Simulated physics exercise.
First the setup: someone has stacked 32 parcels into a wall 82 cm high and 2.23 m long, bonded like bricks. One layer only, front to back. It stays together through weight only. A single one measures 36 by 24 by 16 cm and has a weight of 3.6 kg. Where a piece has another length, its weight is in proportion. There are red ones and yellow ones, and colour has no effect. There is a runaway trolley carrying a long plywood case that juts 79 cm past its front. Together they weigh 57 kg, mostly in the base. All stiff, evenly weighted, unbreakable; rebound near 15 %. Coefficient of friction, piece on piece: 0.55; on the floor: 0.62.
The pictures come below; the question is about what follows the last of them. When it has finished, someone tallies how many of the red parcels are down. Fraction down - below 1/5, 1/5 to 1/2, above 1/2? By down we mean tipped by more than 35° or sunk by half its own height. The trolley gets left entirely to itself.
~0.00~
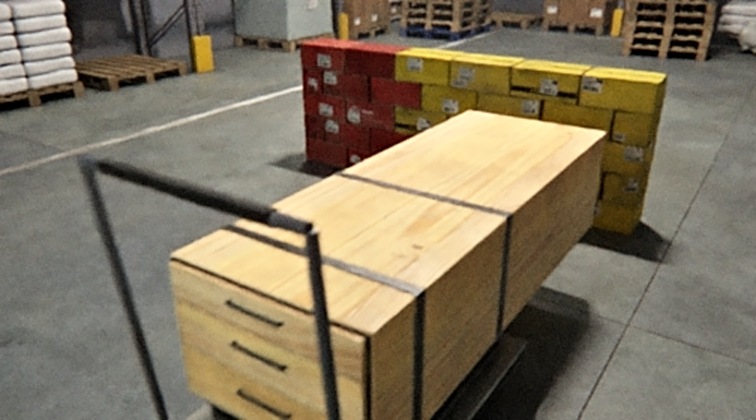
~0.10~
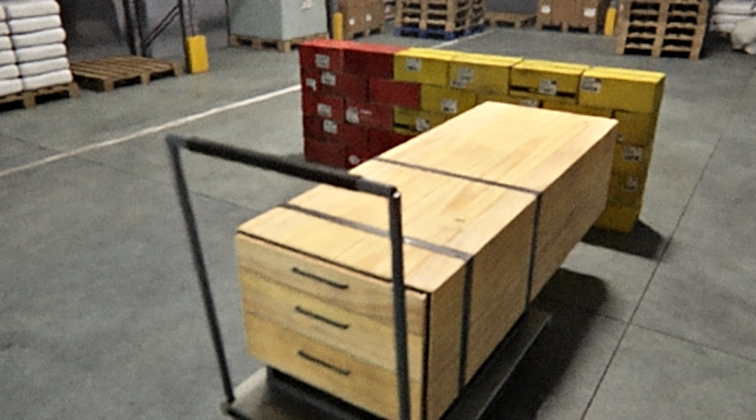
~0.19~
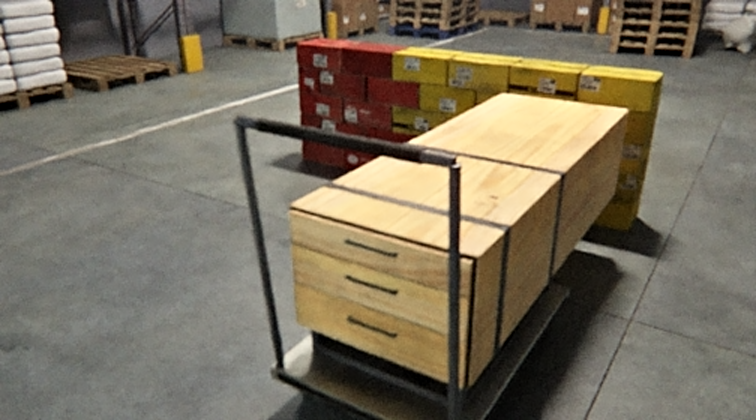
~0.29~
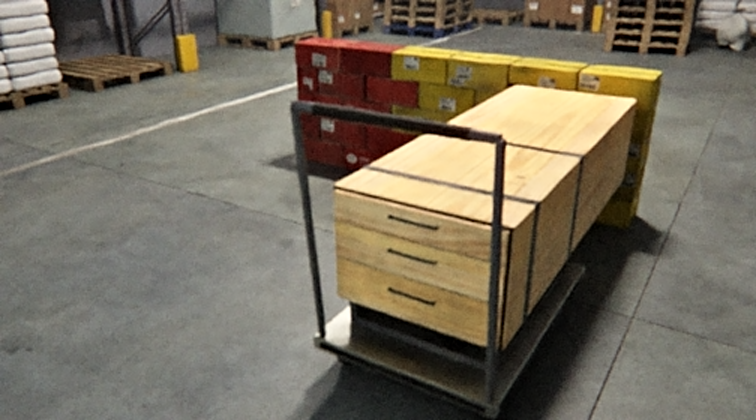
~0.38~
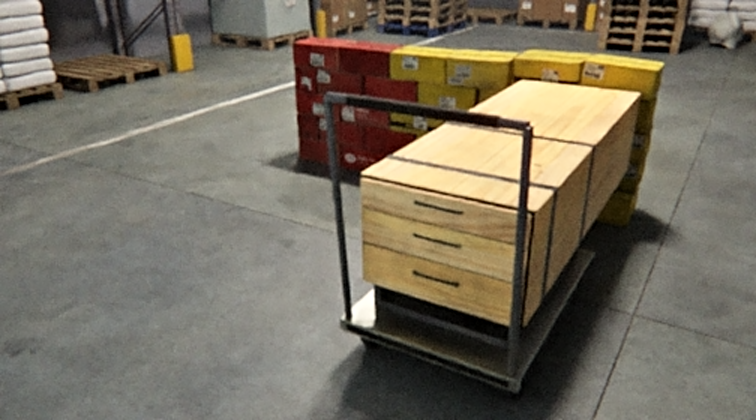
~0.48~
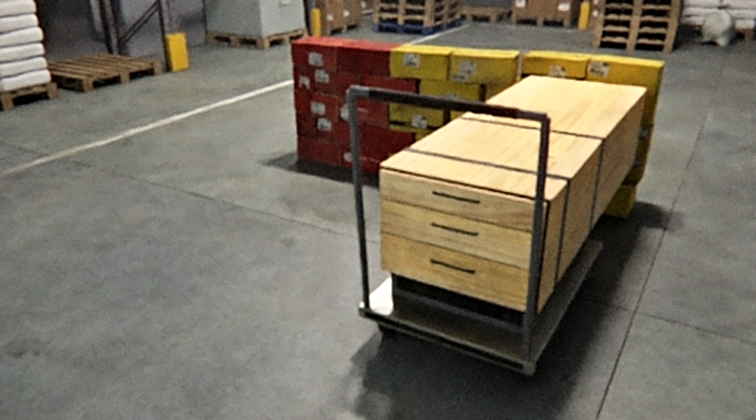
Below 1/5.
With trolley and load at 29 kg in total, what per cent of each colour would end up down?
You'd get red 0 and yellow 80 percent.
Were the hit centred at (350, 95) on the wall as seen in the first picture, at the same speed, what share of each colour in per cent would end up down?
Result - red: 90 %; yellow: 20 %.
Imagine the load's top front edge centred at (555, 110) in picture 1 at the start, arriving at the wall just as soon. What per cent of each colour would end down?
You'd end up with red at 0 per cent down and yellow at 80 per cent.
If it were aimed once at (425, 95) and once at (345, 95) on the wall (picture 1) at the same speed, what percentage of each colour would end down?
First try then second: Red 40 and 90, yellow 40 and 20 per cent.
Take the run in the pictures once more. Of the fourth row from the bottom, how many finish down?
I count 4 down there.
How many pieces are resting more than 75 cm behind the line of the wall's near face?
I'd put it near 8.
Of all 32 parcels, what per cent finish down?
Share: Approx. 45 %.
By 0.62 s, load 26 cm past the wall's line, still rolling; none of the 12 red parcels down (1 of 32 in all colours); top red parcel unmoved; top yellow parcel tilted 12°.
By 0.86 s, load 41 cm past the wall's line, still rolling; none of the 12 red parcels down (16 of 32 in all colours); top red parcel unmoved; top yellow parcel tilted 47°, 11 cm lower.
By 1.24 s, load 63 cm past the wall's line, still rolling; none of the 12 red parcels down (15 of 32 in all colours); top red parcel unmoved; top yellow parcel upside down.
When it is over (2.6 s), load 95 cm past the wall's line, still rolling; none of the 12 red parcels down (15 of 32 in all colours); top red parcel unmoved; top yellow parcel on its side. That is 0 per cent. In pixels of the last frame, middles, top red parcel near (323, 53), top yellow parcel near (435, 109).
